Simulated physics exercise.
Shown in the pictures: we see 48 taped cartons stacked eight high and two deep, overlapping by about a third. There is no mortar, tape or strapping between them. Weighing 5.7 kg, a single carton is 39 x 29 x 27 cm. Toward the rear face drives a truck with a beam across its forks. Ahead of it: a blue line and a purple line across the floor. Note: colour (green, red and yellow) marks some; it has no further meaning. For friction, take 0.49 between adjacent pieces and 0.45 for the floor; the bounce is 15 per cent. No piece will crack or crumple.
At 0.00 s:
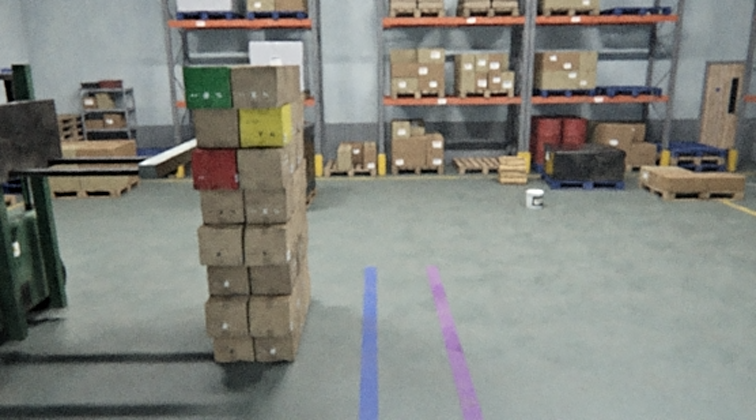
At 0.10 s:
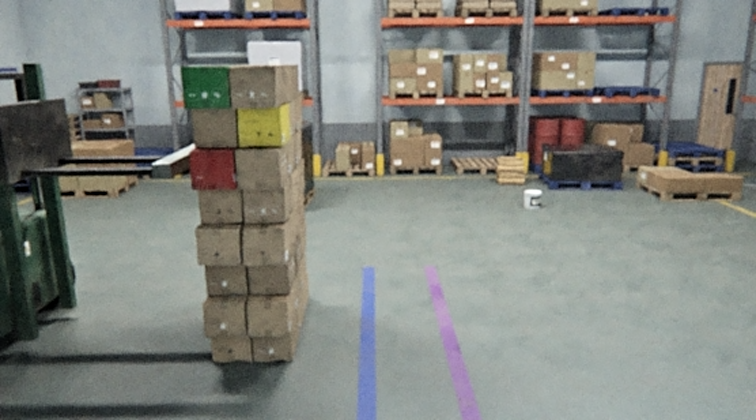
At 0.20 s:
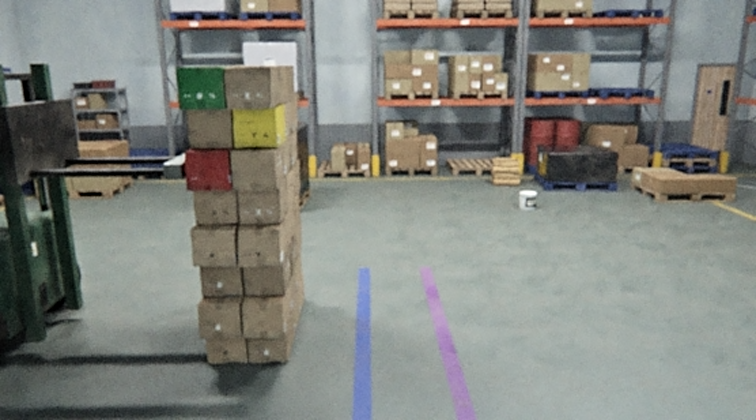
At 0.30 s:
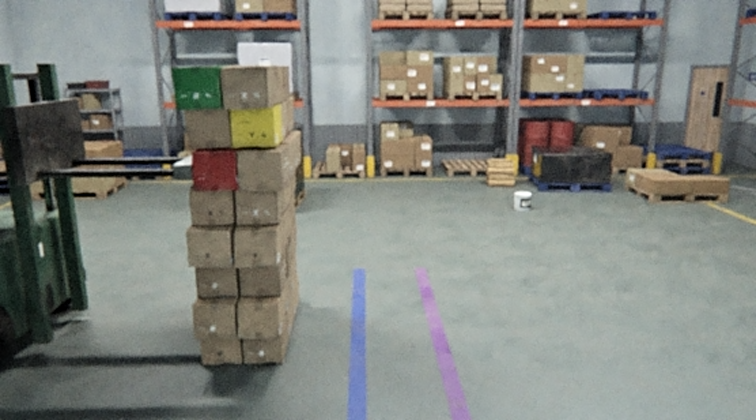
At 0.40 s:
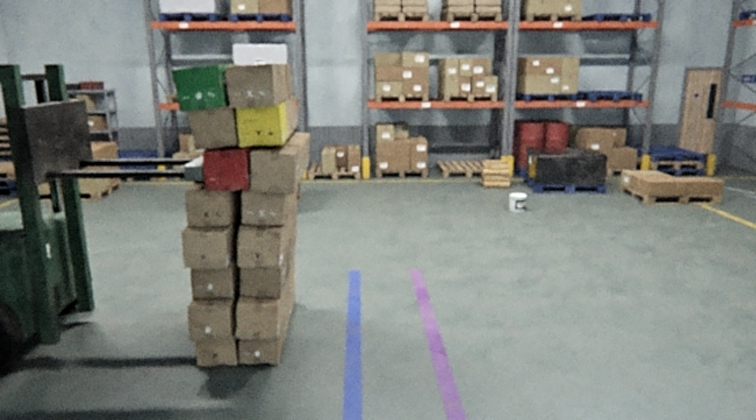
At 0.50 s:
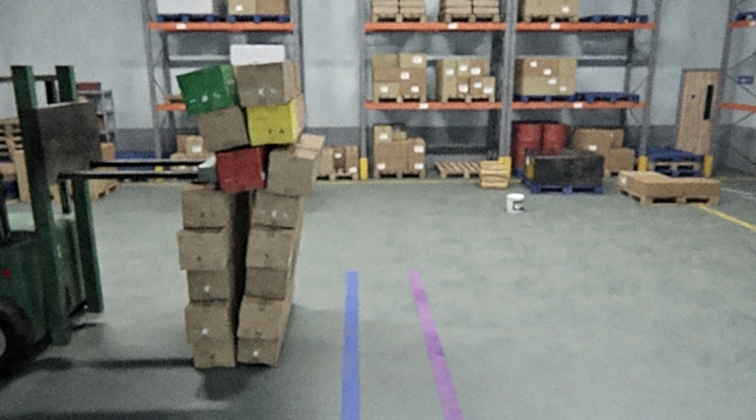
At the start, a tall stack of cartons stands still while a green forklift closes in from the left, its beam raised. The beam reaches the red carton and pushes it rightward, then the upper cartons shift and tilt, the green one tipping noticeably, as a gap opens between the columns below.
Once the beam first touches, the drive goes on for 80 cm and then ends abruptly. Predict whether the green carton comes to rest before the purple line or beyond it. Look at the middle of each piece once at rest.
It comes to rest before the line.
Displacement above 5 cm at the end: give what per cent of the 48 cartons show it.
I make it 70 per cent.
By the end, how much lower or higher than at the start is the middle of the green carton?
185 centimetres lower, roughly.
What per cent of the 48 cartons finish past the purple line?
I'd put it at about 25 percent.
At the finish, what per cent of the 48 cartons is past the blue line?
About 45 percent of them.
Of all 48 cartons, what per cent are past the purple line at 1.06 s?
By then 5 %.
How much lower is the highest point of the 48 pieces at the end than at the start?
About 30 cm.
After 0.72 s, none of the 48 cartons past the purple line, 33 disturbed; green carton 26° from how it stood; red carton 31° from how it stood.
After 1.06 s, 3 of the 48 cartons past the purple line; green carton 67° from how it stood, 26 cm lower; red carton on its side.
After 1.72 s, 14 of the 48 cartons past the purple line; green carton on its side; yellow carton 61° from how it stood, 1.16 m lower.
In the end (3.6 s), 13 of the 48 cartons past the purple line; green carton on its side; yellow carton on its side; red carton on its side. From the last view, middles, green carton near (304, 389), yellow carton near (524, 372).
